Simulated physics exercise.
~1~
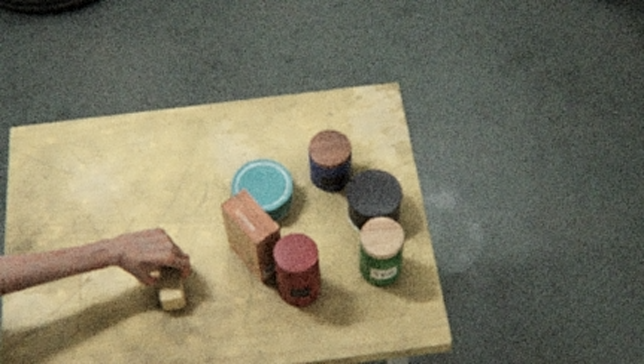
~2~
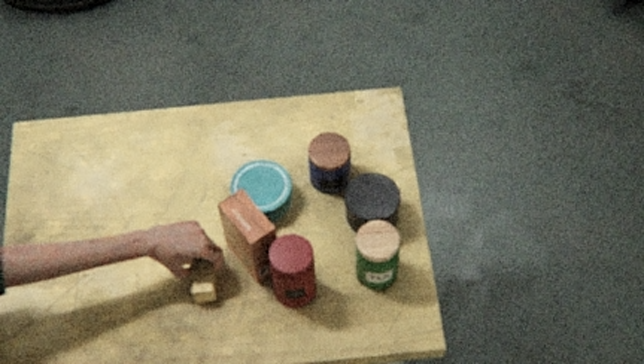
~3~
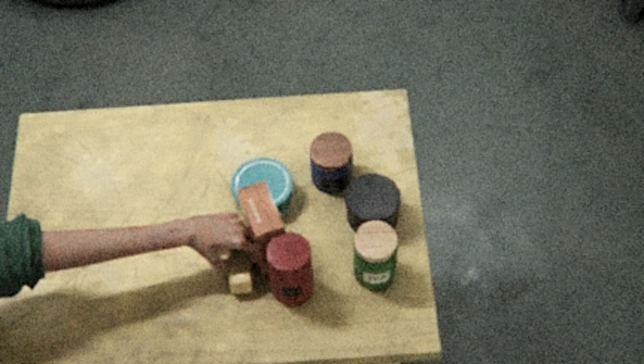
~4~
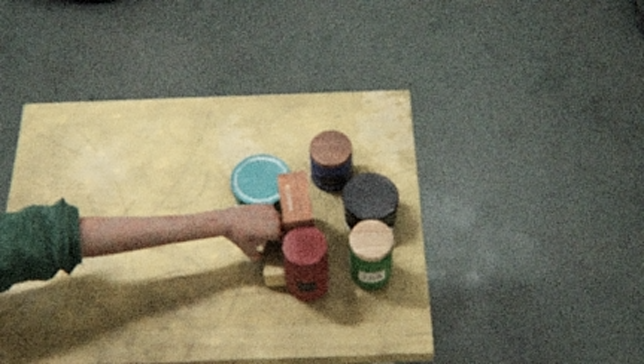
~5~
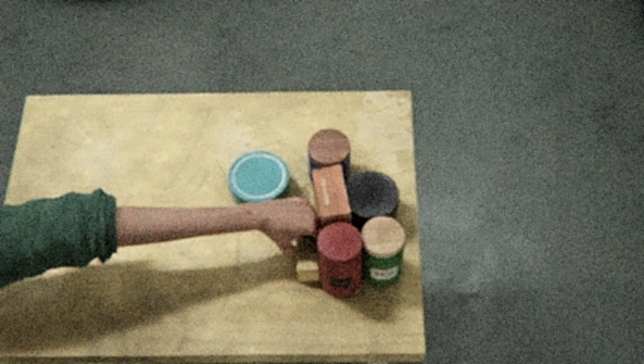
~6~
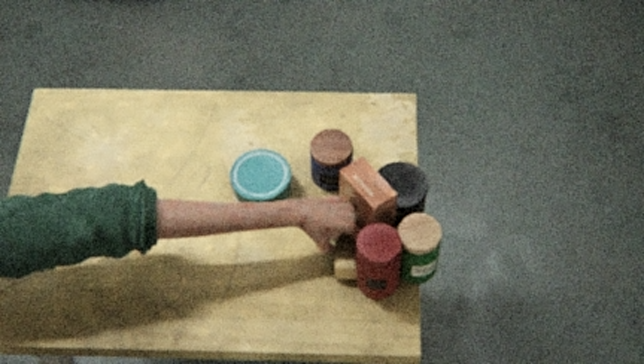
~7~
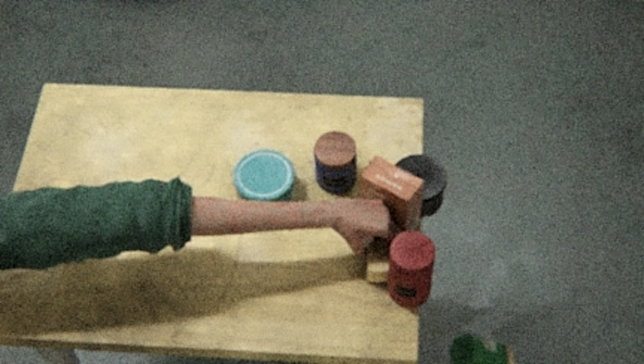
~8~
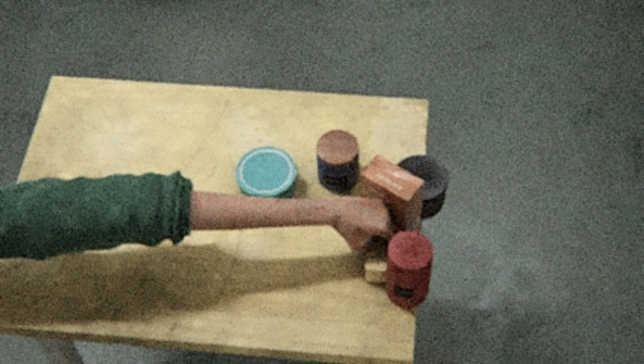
A hand slides a block right, shoving several items and knocking the green jar off.
